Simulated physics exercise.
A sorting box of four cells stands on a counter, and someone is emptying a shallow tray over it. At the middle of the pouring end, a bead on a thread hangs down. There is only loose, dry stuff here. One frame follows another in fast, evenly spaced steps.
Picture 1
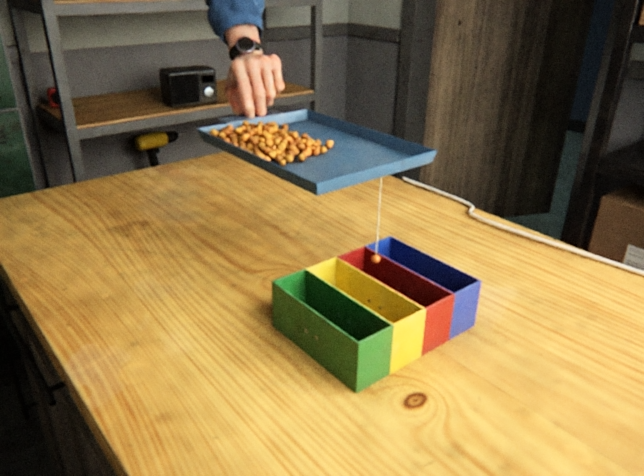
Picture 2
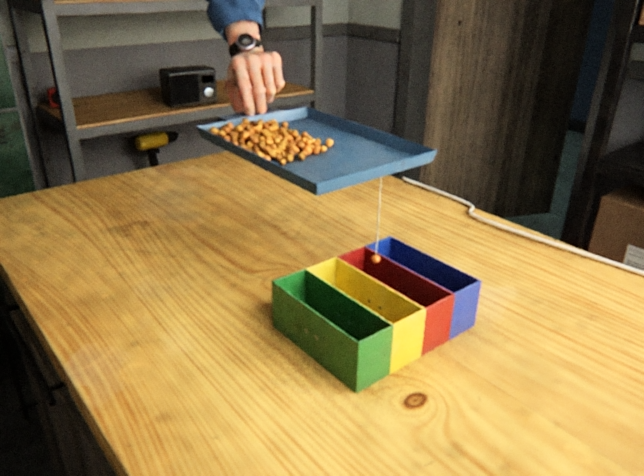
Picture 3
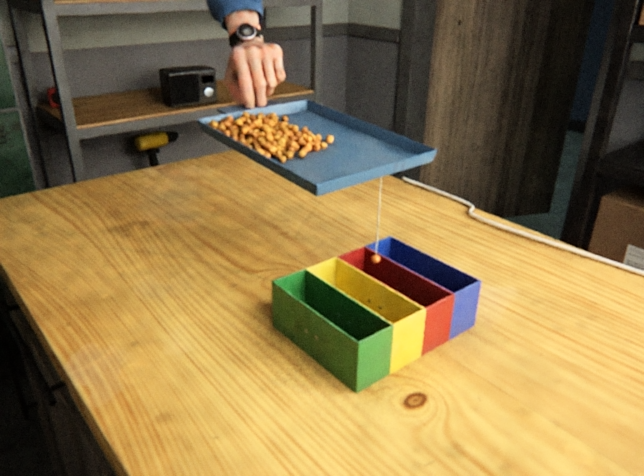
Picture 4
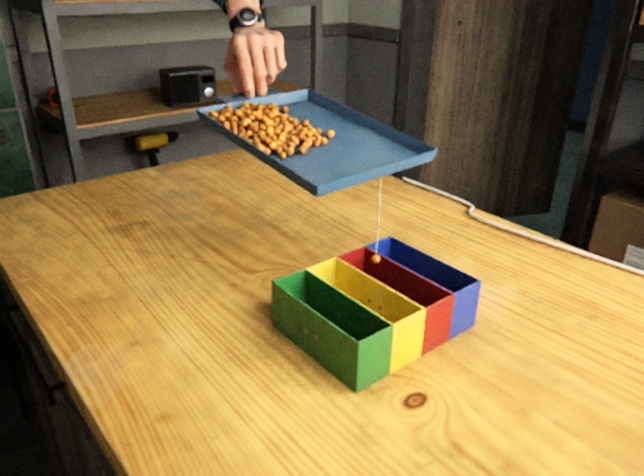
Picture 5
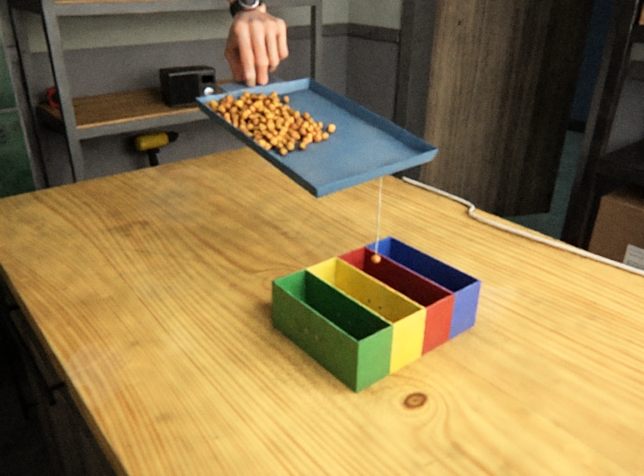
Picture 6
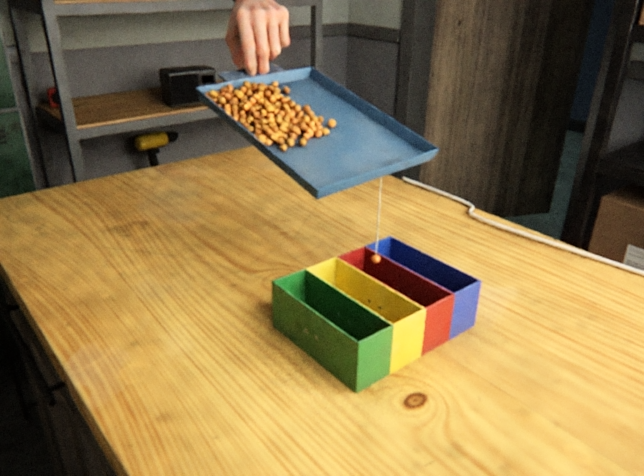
A hand slowly raises the far end of a blue tray of roasted chickpeas above four coloured cells.
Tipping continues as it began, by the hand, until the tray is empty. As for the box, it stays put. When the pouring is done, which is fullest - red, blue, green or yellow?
Fullest: The green cell.
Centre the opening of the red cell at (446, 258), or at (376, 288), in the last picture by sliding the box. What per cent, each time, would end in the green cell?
Trial 1 around 20 percent, trial 2 around 10 percent.
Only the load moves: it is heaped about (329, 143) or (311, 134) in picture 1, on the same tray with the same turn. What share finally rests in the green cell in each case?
Shares in turn: 30 % and 20 %.
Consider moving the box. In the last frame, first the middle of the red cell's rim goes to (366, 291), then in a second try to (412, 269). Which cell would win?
Try one: The cell in yellow; try two: Green.
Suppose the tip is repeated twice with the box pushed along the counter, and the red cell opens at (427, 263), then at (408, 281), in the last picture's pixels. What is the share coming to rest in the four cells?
About 40 per cent, then about 90 per cent.
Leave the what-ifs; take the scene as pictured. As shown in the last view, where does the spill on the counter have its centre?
Centre at rest: About (327, 411).
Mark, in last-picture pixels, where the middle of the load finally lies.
Near (359, 350).
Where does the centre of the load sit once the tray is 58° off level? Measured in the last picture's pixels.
Roughly (343, 159).
Shortly afterwards, tray tipped steeply; the bulk on the tray; only a few in the yellow cell; only a few in the green cell; only a few in the blue cell; a little falling or outside the box.
Next, tray tipped right over; the bulk on the tray; a little in the yellow cell; a little in the green cell; only a few in the red cell; only a few in the blue cell; a little falling or outside the box.
Some moments later, tray tipped past a quarter turn; near half in the green cell; near a quarter in the yellow cell; near a quarter in the red cell; a little in the blue cell; a little falling or outside the box.
In the end, tray tipped past a quarter turn; near half in the green cell; near a quarter in the yellow cell; near a quarter in the red cell; a little in the blue cell; a little outside the box.
